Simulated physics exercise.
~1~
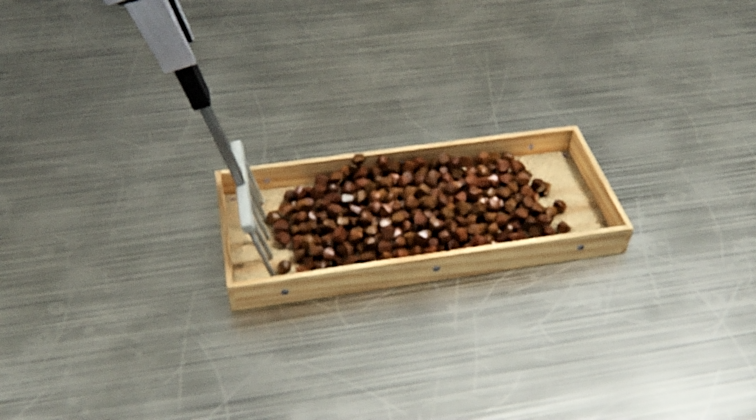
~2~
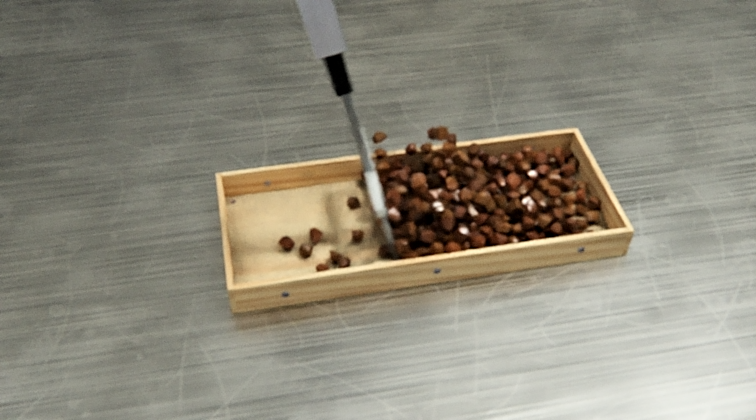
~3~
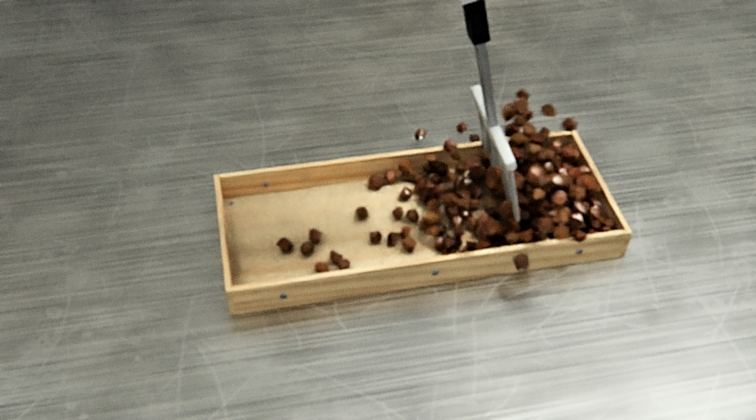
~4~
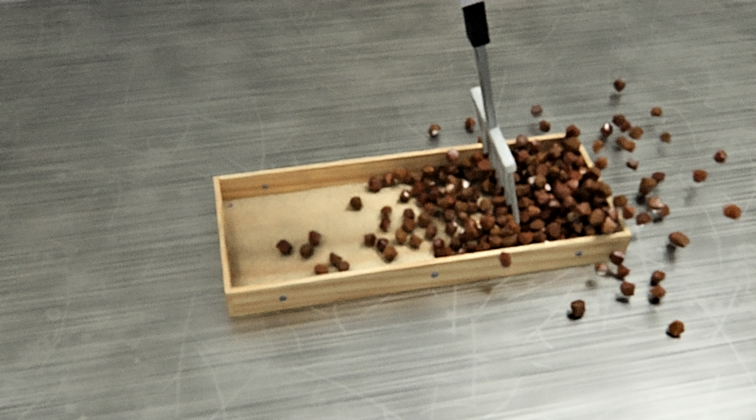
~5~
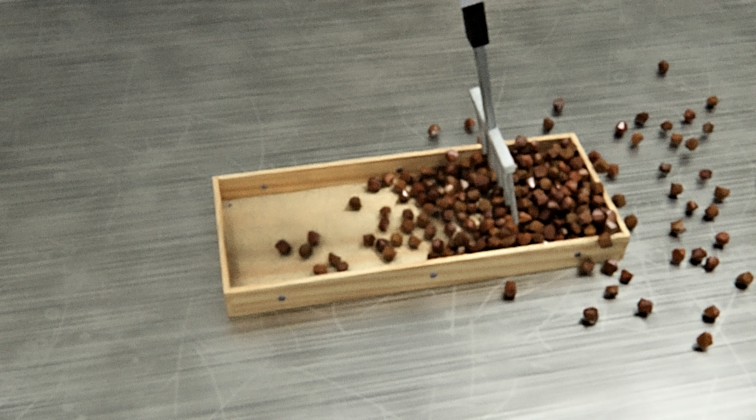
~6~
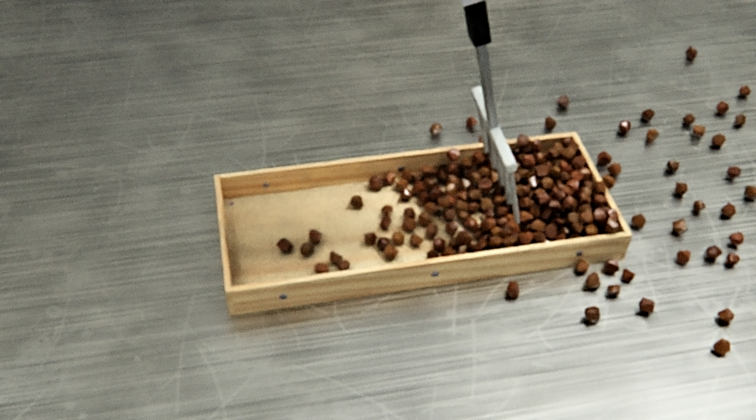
The video shows a robot-held comb sweeping a heap of brown pellets rightward along a shallow wooden tray on a metal table, then stopping short of the right end as many pellets spill over and scatter across the table, while most stay piled in the tray.
